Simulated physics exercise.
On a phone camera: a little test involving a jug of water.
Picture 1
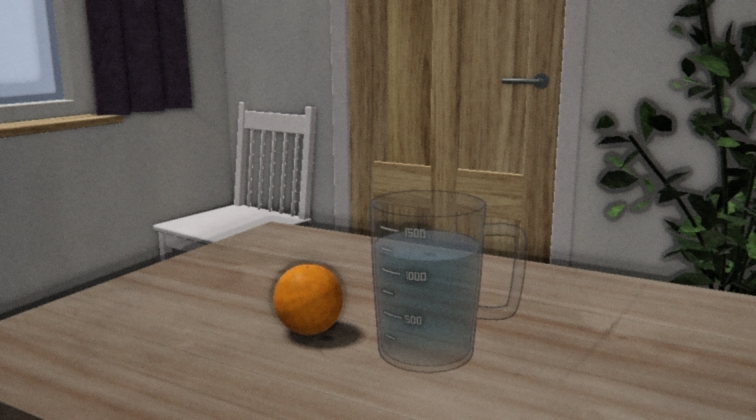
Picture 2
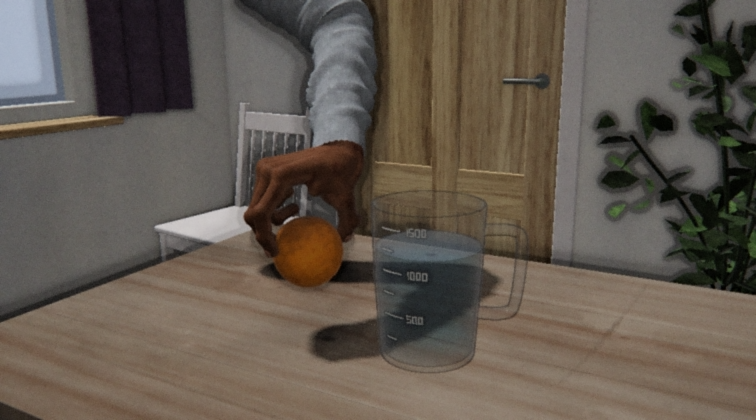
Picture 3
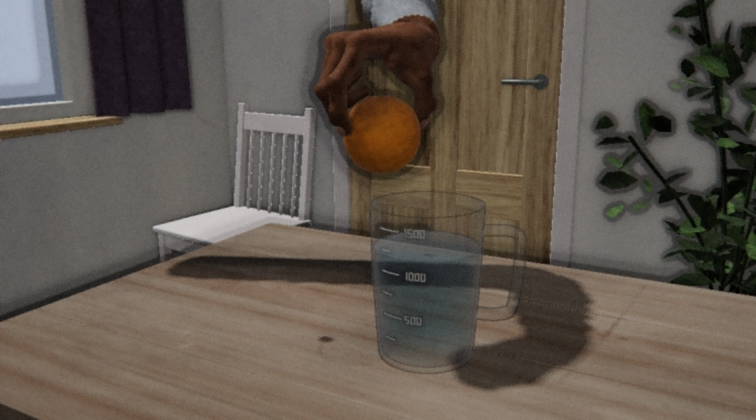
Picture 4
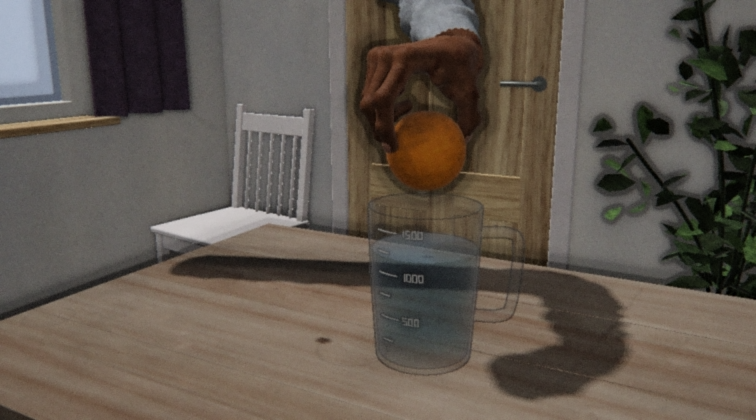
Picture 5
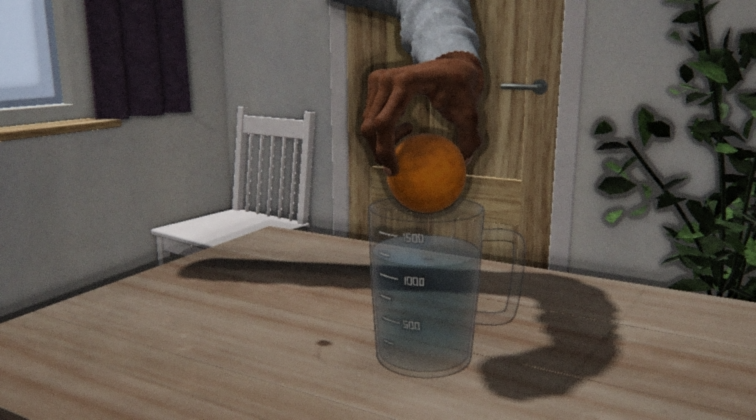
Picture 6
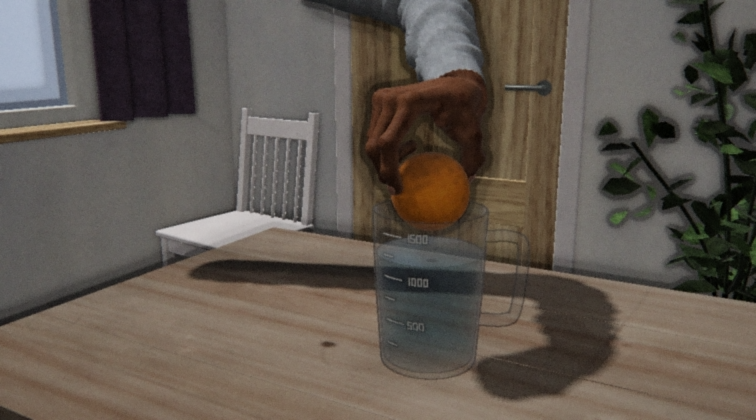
A brown-skinned hand in a grey sleeve picks up an orange from the left of a clear measuring jug, lifts it up and rightward, then lowers it to the jug's rim. The jug, partly filled with bluish water, stands on a light wooden table, seen from slightly above with faint camera shake. Behind are a white chair, wooden door, dark curtain beside a window, and leafy green plant at right.
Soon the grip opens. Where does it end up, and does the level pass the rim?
Once released it stays up top; meanwhile the jug keeps every drop.
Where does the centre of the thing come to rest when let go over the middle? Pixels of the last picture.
Resting centre: About (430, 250).
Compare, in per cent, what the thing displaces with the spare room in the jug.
It works out at around 50 per cent.
Next, the orange enters the water; the jug is about three quarters full.
After that, the orange comes up again; the jug is nearly full.
Finally, the orange rides on the surface; the jug is nearly full; the top is dry.
